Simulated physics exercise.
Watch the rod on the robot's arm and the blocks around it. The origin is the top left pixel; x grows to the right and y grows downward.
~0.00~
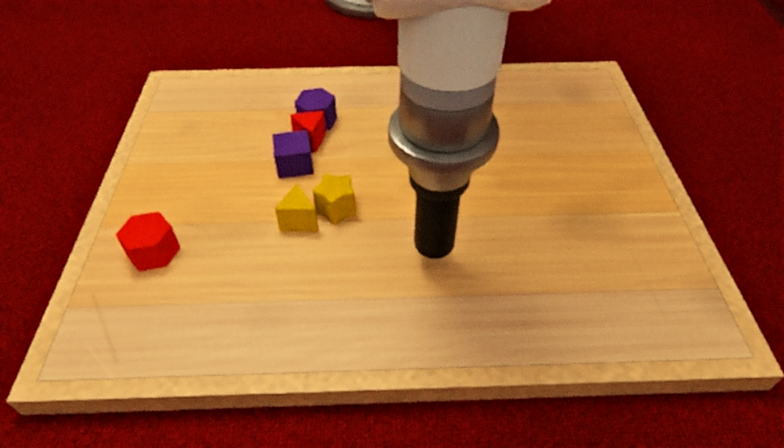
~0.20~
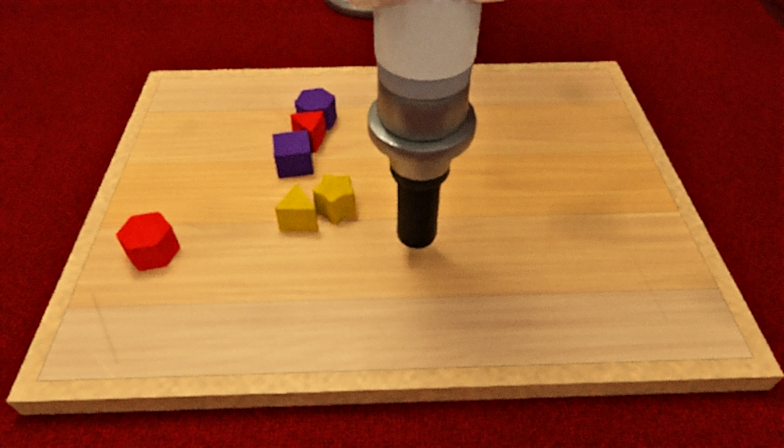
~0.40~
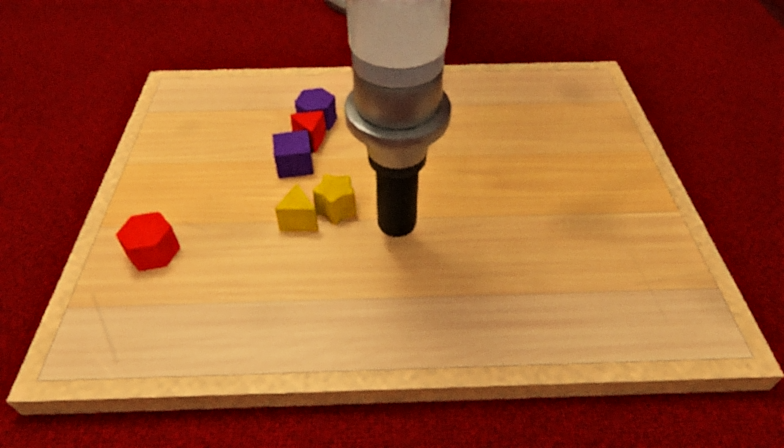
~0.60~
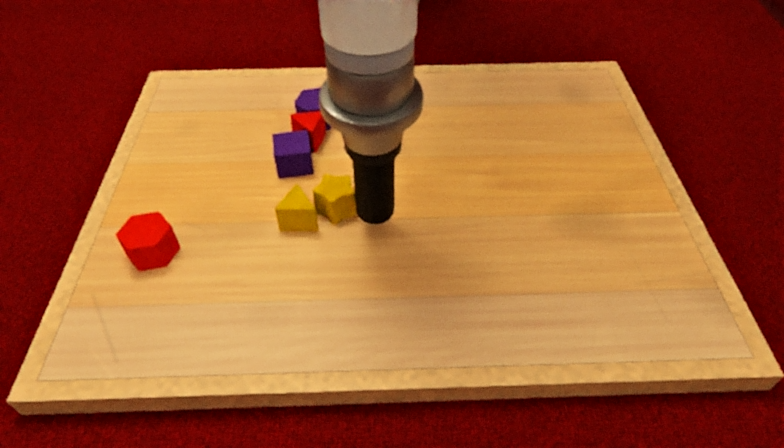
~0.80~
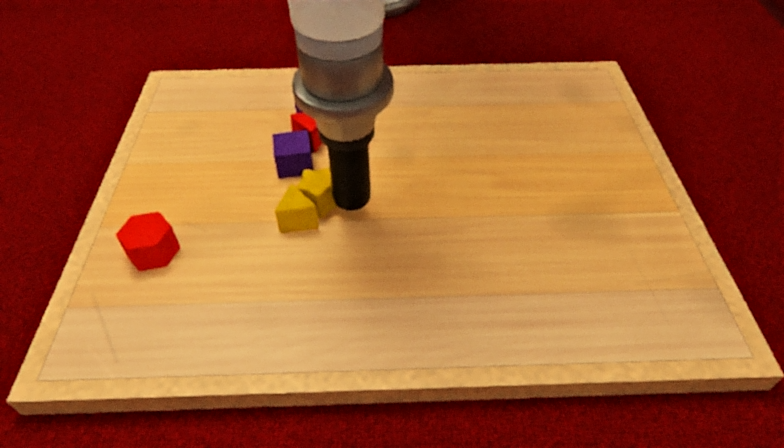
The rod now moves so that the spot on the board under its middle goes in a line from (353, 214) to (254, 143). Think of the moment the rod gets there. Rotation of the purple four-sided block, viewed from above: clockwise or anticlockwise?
Looking down: Clockwise.
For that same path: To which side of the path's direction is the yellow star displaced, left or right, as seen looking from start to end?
It is displaced to the left.
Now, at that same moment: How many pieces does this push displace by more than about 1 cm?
My prediction: Two blocks.
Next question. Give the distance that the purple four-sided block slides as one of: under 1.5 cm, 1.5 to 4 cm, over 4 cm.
The displacement of the purple four-sided block is above 4 cm.
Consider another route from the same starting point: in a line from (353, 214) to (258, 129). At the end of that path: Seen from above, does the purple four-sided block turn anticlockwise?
Yes.
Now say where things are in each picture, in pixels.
The first picture shows rod tip at (434, 245); block tops, purple four-sided block at (291, 142); yellow three-sided block at (295, 200); red three-sided block at (308, 118); yellow star at (334, 186).
The second picture shows rod at (417, 235); blocks unchanged.
The third picture shows rod at (397, 224); blocks unchanged.
The fourth picture shows rod at (375, 212); blocks unchanged.
The fifth picture shows rod at (352, 199); purple four-sided block at (291, 142); yellow three-sided block at (294, 199); red three-sided block at (308, 118); yellow star at (317, 180).
What follows on the original path. One third of the way, rod at (315, 172); purple four-sided block at (289, 141); yellow three-sided block at (291, 199), turned 20° anticlockwise; yellow star at (280, 166), turned 50° anticlockwise.
Two thirds of the way, rod at (282, 149); purple four-sided block at (262, 120), turned 15° clockwise; yellow three-sided block at (291, 199), turned 20° anticlockwise; yellow star at (258, 161), turned 100° anticlockwise.
At the end, rod at (251, 128); purple four-sided block at (242, 98), turned 40° clockwise; yellow three-sided block at (291, 199), turned 20° anticlockwise; red three-sided block in place; yellow star at (257, 161), turned 105° anticlockwise.
